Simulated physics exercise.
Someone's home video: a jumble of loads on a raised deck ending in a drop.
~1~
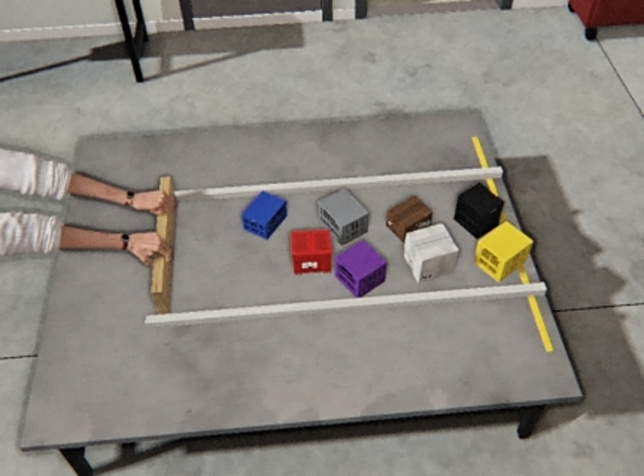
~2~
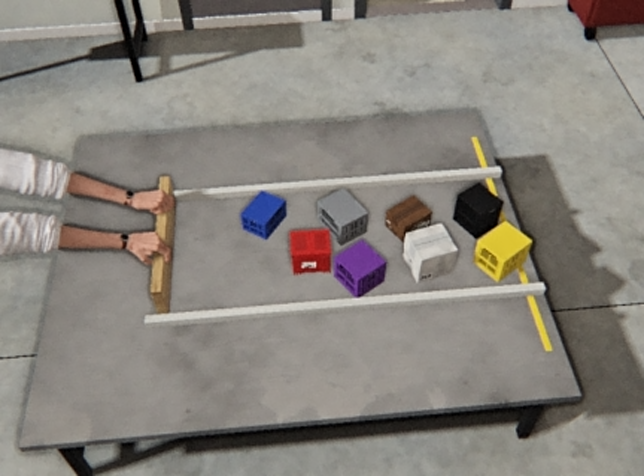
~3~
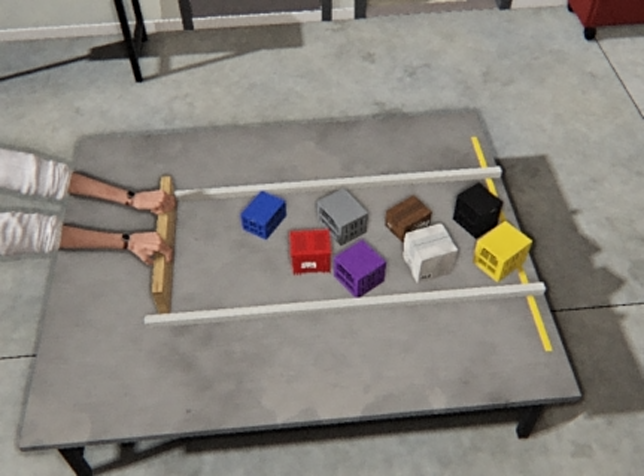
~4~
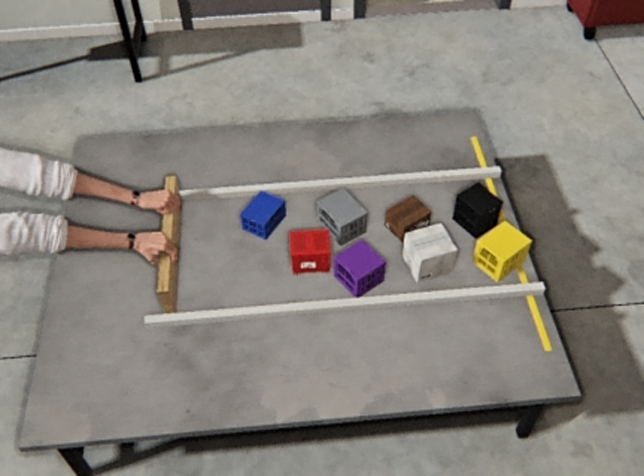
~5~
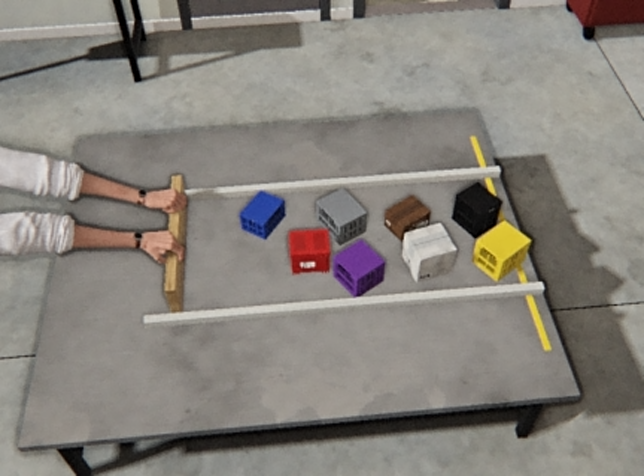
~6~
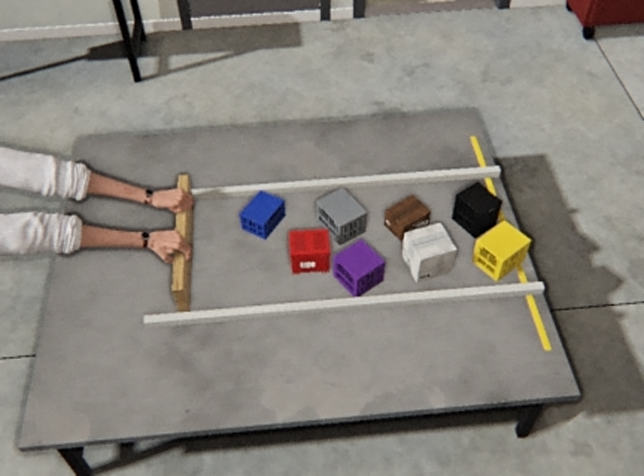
Two hands grip an upright-looking wooden plank at the left of a grey table, seen from above at an angle on a concrete floor. Between two pale rails sit blue, red, grey, purple, brown, white, black and yellow boxes and crates, the last two near a yellow tape line at right. The hands slide the plank slightly rightward, not touching the boxes, which stay practically still, as does the view.
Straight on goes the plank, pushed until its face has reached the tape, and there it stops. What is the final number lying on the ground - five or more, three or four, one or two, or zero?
The number sent down is large, five or above.
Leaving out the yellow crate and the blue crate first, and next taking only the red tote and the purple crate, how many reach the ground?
The counts: 6 and 6.
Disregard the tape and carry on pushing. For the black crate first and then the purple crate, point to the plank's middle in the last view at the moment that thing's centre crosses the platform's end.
Approx. (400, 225) for the first, approx. (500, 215) for the second.
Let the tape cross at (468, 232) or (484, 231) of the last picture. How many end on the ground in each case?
First try 4, second try 5.
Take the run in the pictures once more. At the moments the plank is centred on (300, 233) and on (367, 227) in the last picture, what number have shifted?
3 by the first point, 7 by the second.
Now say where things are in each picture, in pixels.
Yellow crate (503, 252); black crate (478, 211); white box (430, 253); plank (165, 244); tape (508, 230), in the first frame.
Black crate (478, 211); purple crate (360, 269), in the second frame.
White box (429, 253); blue crate (264, 215), in the third frame.
Yellow crate (501, 251); grey crate (342, 217), in the fourth frame.
Black crate (477, 210); brown parcel (407, 218), in the fifth frame.
Yellow crate (501, 251); black crate (476, 210); white box (428, 253); plank (184, 242); tape (506, 229), in the sixth frame.
Soon after, none off yet; yellow crate at rest near (501, 251); black crate at rest near (476, 210); white box at rest near (428, 253).
Then, none off yet; yellow crate moved a little near (511, 251); black crate moved about its own width near (517, 205); white box moved about its own width near (465, 253).
At rest, the number that fall off is five or more; fallen, blue crate, red tote, grey crate, purple crate, brown parcel, white box, black crate and yellow crate.
